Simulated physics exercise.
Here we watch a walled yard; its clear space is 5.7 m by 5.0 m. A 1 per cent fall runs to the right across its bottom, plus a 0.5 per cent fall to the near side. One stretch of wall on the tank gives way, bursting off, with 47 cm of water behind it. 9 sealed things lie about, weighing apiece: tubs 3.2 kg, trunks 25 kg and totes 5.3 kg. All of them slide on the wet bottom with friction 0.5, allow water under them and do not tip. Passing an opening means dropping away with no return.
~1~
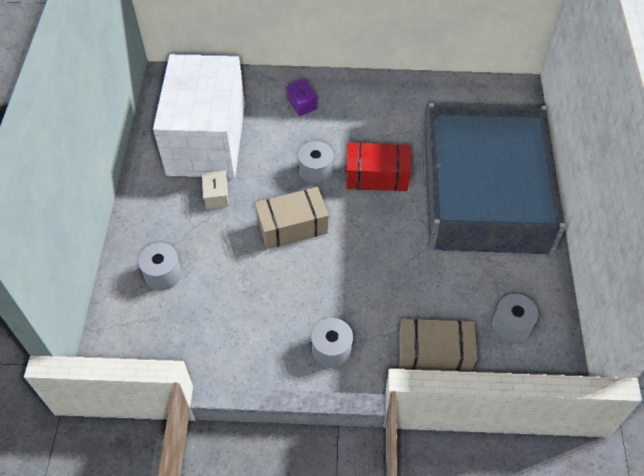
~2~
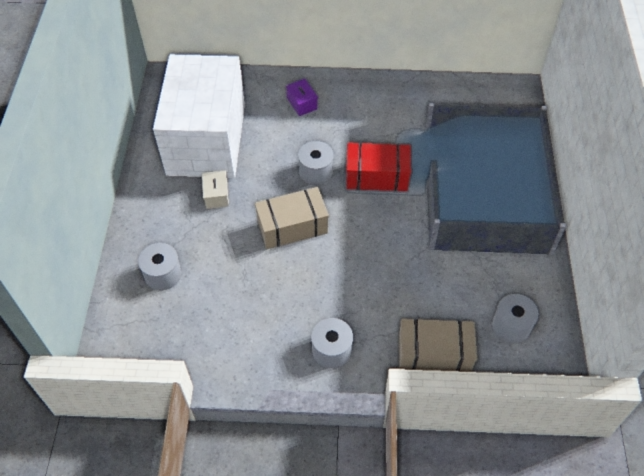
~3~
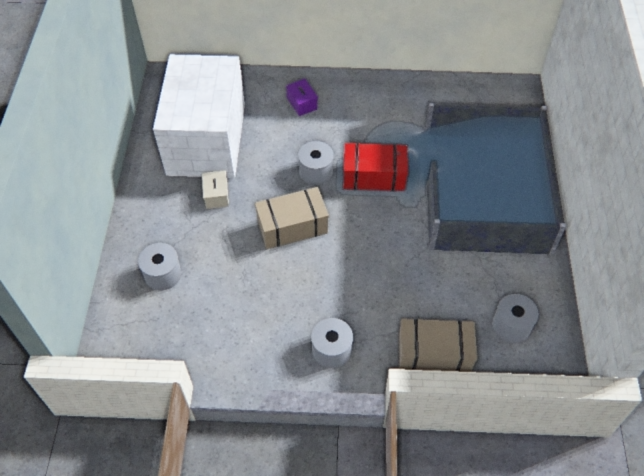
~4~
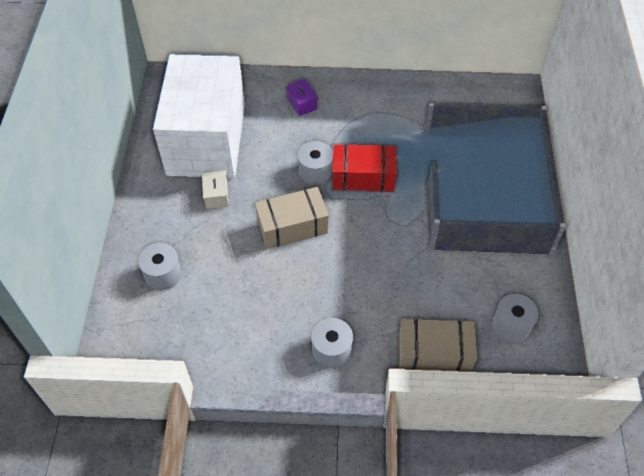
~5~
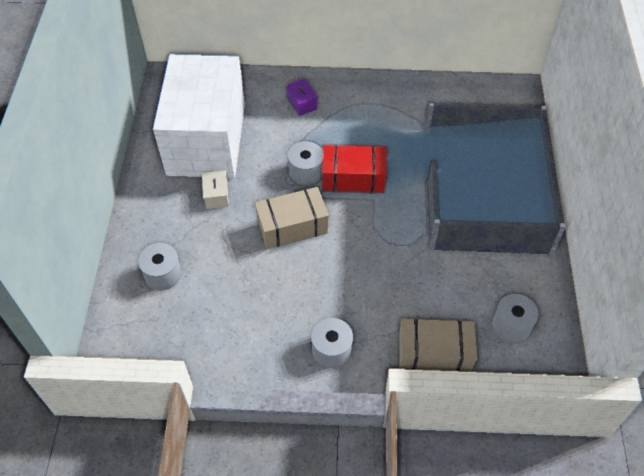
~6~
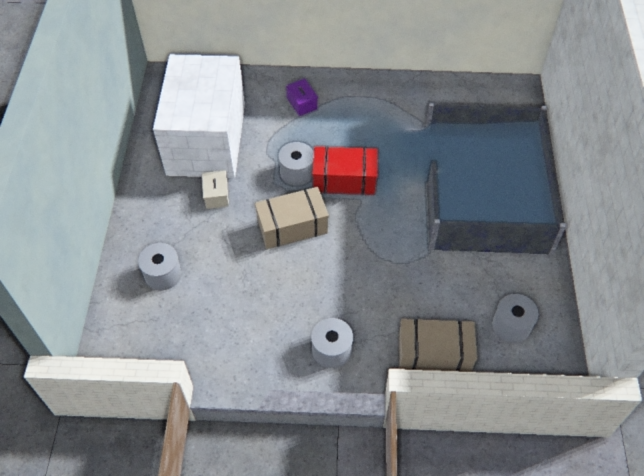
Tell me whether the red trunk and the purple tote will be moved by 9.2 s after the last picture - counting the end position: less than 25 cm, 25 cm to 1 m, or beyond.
Outcome: Red trunk: Is swept well away; purple tote: Is swept well away.
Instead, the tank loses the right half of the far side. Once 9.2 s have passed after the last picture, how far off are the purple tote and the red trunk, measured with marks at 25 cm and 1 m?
With that failure, the purple tote covers a big distance, and the red trunk keeps its spot.
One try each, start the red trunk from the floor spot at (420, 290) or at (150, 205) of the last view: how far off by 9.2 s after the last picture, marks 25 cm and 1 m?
Well, the first time it keeps still, and the second time it covers a big distance.
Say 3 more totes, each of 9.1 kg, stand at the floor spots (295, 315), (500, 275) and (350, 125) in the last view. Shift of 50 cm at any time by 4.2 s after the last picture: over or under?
First within, then within, then beyond.
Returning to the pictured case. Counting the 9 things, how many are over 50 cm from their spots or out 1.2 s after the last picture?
By that time the total stands at 3.
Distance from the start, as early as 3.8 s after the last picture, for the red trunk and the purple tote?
200 and 250 cm, roughly.
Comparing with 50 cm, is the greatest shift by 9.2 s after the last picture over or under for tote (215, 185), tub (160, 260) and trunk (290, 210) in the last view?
First one went too far, second one went too far, third one stayed inside.
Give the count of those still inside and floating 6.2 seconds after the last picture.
Count: 4.
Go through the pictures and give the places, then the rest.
The first picture shows the red trunk at (379, 157) rests on the ground; the purple tote at (302, 91), on the bottom; 2.5 m2 under water; 0 of 9 have shifted.
The second picture shows the red trunk at (379, 157), on the bottom; the purple tote at (302, 91), on the bottom; 2.9 m2 under water; 0 of 9 have shifted.
The third picture shows the red trunk at (376, 158) rests on the ground, 4 cm from its start; the purple tote at (302, 91), on the bottom; water covers 3.3 m2; 0 of 9 have shifted.
The fourth picture shows the red trunk at (364, 159), on the bottom, 18 cm from its start; the purple tote at (302, 91), on the bottom; water covers 3.9 m2; 1 of 9 have shifted.
The fifth picture shows the red trunk at (354, 160) rests on the ground, 31 cm from its start; the purple tote at (302, 91), on the bottom; 4.7 m2 under water; 2 of 9 have shifted.
The sixth picture shows the red trunk at (345, 161), on the bottom, 43 cm from its start; the purple tote at (302, 91) rests on the ground; water covers 5.6 m2; 2 of 9 have shifted.
Then, 1.2 s after the last picture the red trunk is near (276, 178), 1.3 m from its start, aground; the purple tote is near (225, 58), 1.2 m from its start, afloat; 0 of 9 are out; 1 afloat.
Then, 3.8 s after the last picture the red trunk is near (222, 223), 2.2 m from its start, aground; the purple tote is near (133, 188), 2.7 m from its start, afloat; 0 of 9 are out; 3 afloat.
Then, 6.2 s after the last picture the red trunk is near (222, 223), 2.2 m from its start, aground; the purple tote is near (101, 354), 4.5 m from its start, afloat; 0 of 9 are out; 4 afloat.
Then, 9.2 s after the last picture the red trunk is near (222, 223), 2.2 m from its start, aground; the purple tote is near (238, 357), 4.0 m from its start, aground; 1 of 9 are out; 3 afloat.
